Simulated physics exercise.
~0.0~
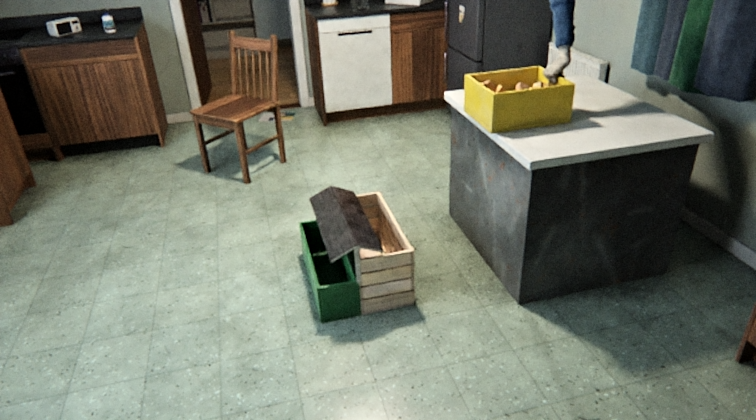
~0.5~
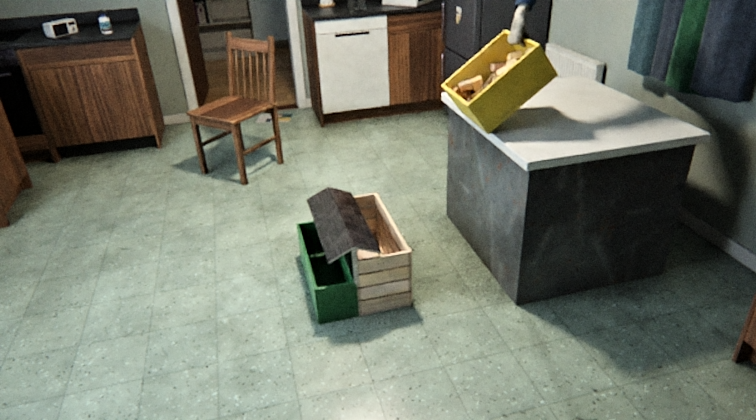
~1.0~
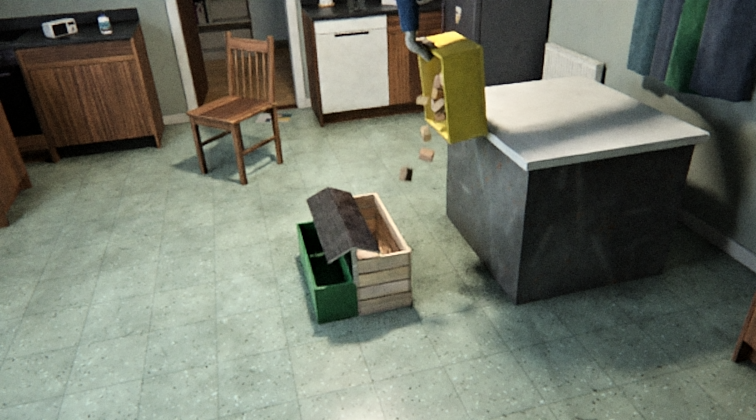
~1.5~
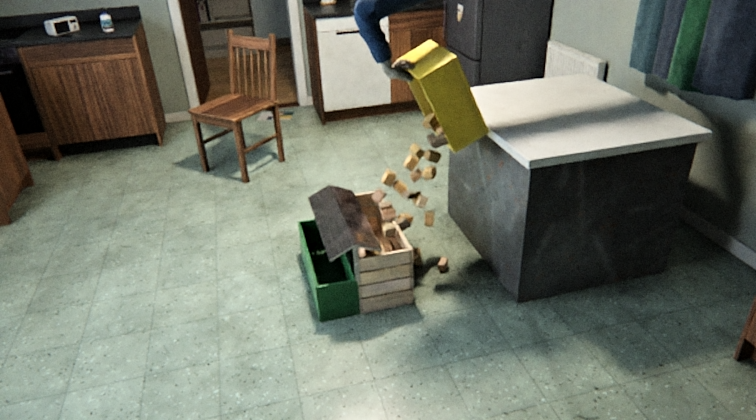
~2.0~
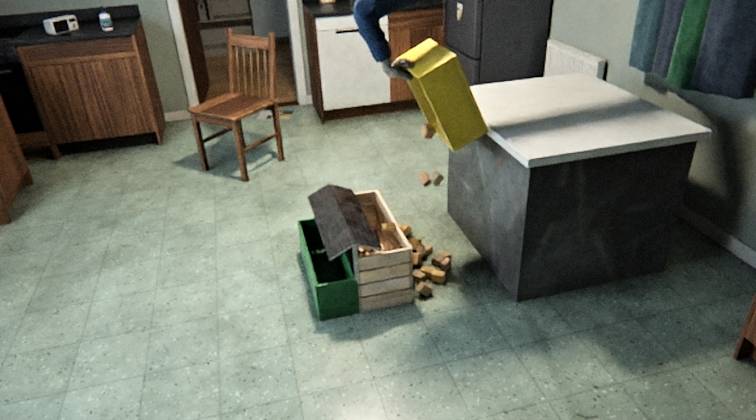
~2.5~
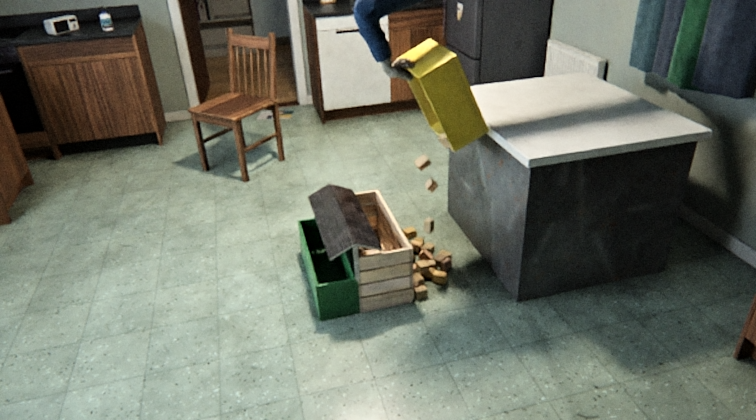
A yellow crate on the bench is lifted and tipped leftward by a hand, spilling wooden blocks toward the wooden tote beside a green box. Some land in the tote, but many pile on the floor beside it, and a few are still falling at the end.
